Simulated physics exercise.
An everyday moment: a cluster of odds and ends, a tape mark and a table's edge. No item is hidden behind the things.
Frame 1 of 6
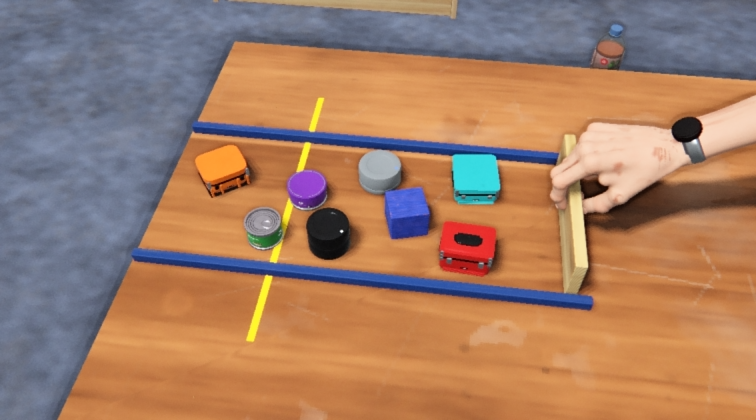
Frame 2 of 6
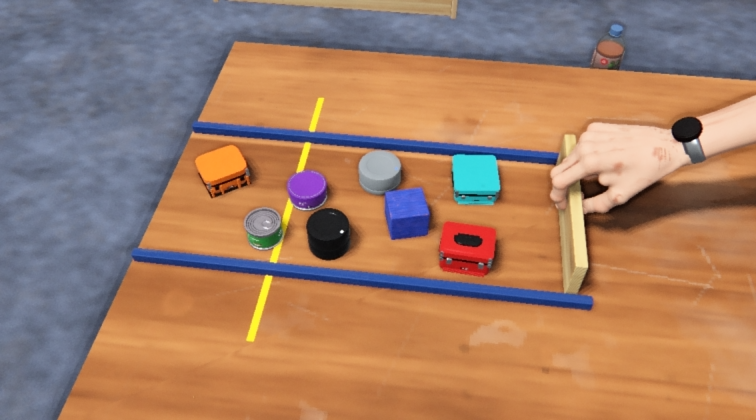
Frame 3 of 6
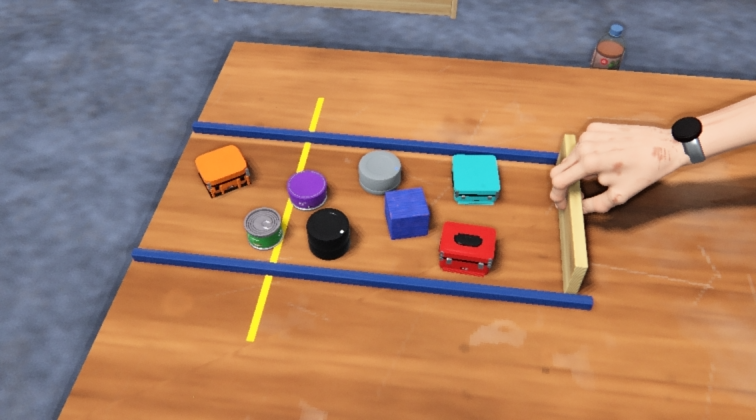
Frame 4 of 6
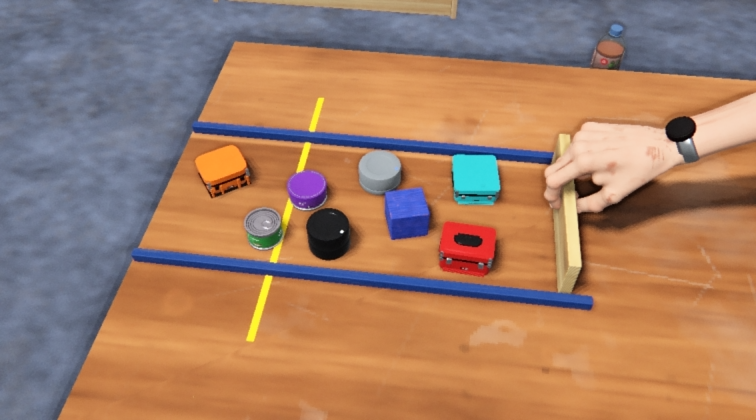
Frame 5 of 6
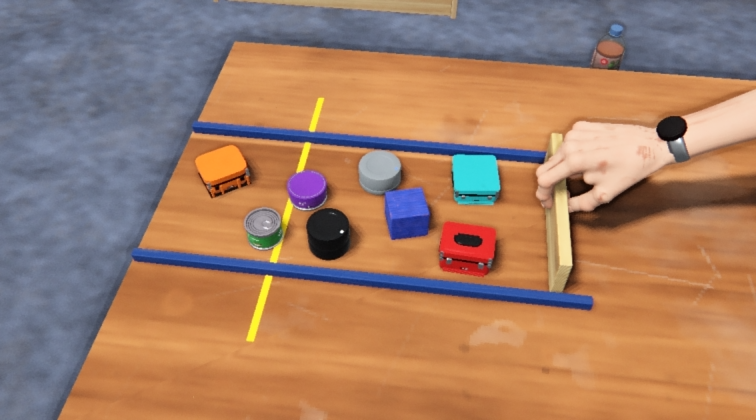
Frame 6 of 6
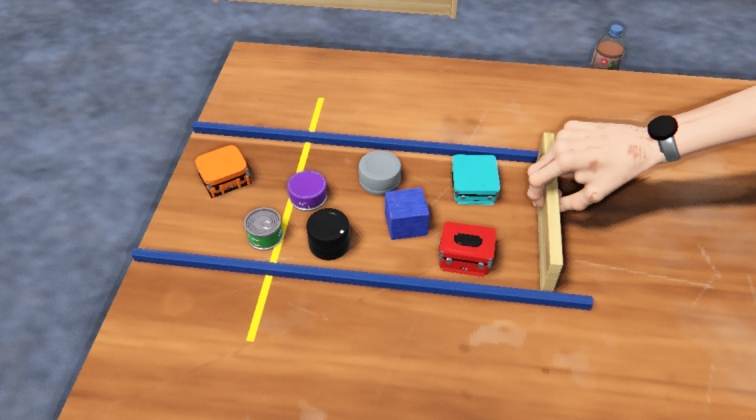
A hand held a wooden board still at the right end of two blue rails, then slid it slightly left toward the scattered cases, tins and blue block, which all stayed where they were.
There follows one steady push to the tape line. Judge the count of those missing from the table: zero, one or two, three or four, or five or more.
No losses.
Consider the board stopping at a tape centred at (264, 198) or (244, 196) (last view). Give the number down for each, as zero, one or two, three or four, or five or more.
Not one; one or two.
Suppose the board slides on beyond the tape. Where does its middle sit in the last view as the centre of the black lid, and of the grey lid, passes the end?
Estimated middle: (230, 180), and (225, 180) for the other.
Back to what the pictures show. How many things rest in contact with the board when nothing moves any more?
It is in contact with 3.
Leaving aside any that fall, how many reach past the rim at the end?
Count: 0.
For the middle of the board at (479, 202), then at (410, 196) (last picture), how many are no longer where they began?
That makes 2 at the first spot and 4 at the second.
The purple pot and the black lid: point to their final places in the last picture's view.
In the last view, the middles sit near (237, 190) and near (210, 221).
Early on, none off yet; orange case at rest near (223, 171); green tin at rest near (264, 229); purple pot at rest near (308, 191).
Finally, the number that fall off is zero.
